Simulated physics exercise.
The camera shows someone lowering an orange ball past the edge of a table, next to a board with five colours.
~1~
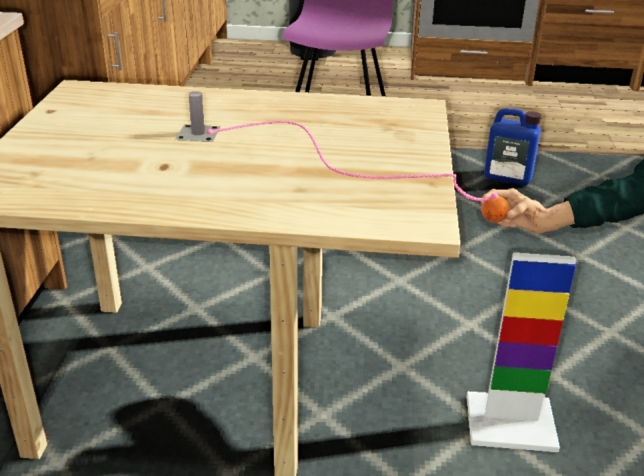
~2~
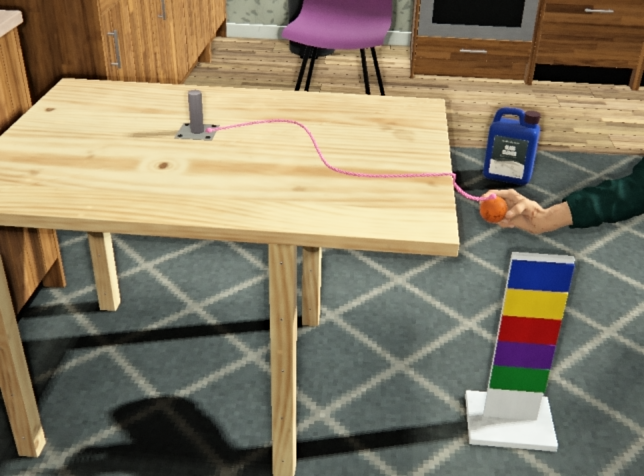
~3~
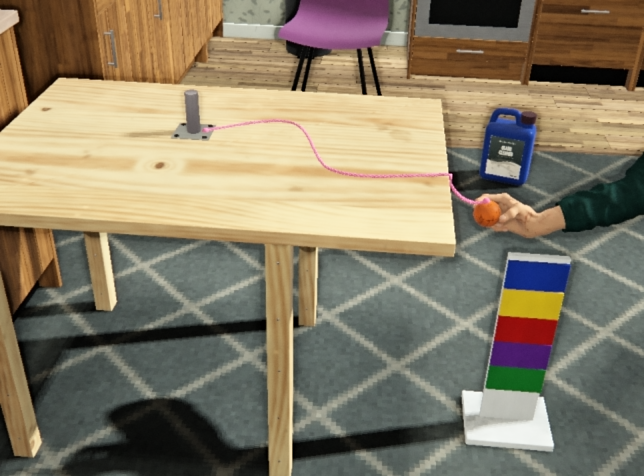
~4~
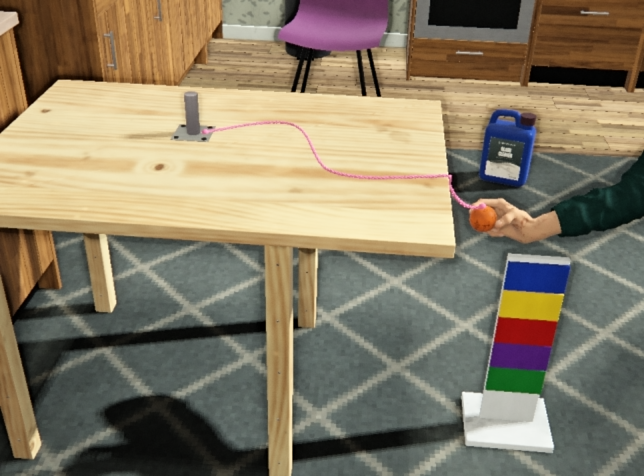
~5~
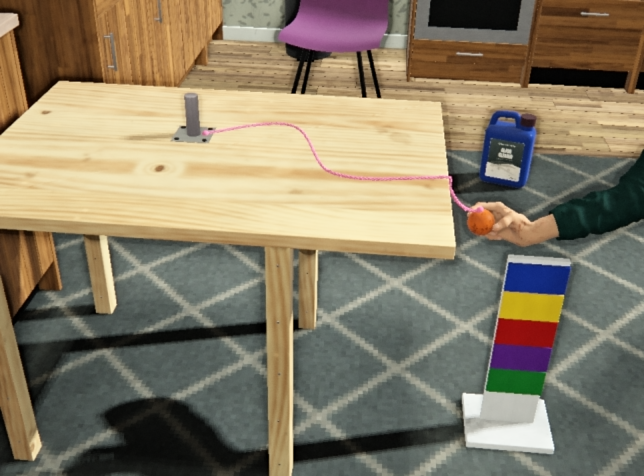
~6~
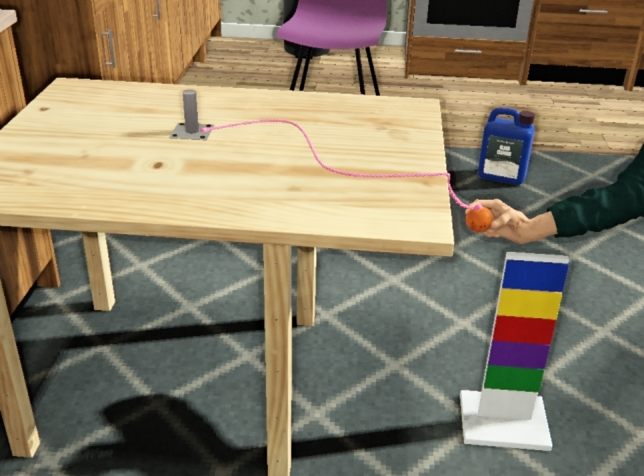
A hand in a dark green sleeve, holding an orange ball, shifts slightly left and down beside a pale wooden table, seen from slightly above in a kitchen with a patterned grey rug. A pink cord runs from a grey post on the tabletop over its right edge to the ball, above a striped upright board near a blue jug. The view drifts very slightly, while the cord barely changes.
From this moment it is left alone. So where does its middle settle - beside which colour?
Beside yellow.
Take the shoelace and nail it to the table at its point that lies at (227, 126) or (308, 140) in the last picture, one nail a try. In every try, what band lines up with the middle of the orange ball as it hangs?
First try yellow, second try blue.
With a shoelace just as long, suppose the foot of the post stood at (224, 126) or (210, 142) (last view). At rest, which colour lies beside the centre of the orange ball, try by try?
First try: Red; second try: Red.
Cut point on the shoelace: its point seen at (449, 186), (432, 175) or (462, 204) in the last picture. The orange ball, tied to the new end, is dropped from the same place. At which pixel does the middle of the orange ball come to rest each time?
In order, it ends up near (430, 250), (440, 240) and (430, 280).
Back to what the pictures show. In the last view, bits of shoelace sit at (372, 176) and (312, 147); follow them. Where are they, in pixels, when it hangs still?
At (446, 170), then (357, 152).
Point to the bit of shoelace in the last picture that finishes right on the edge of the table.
That point sits at about (366, 176).
A little later, ball near (457, 294); level with yellow.
Next, ball near (404, 276); level with yellow.
Later still, ball near (435, 290); level with yellow.
When it is over, ball near (438, 289); level with yellow. At yellow.
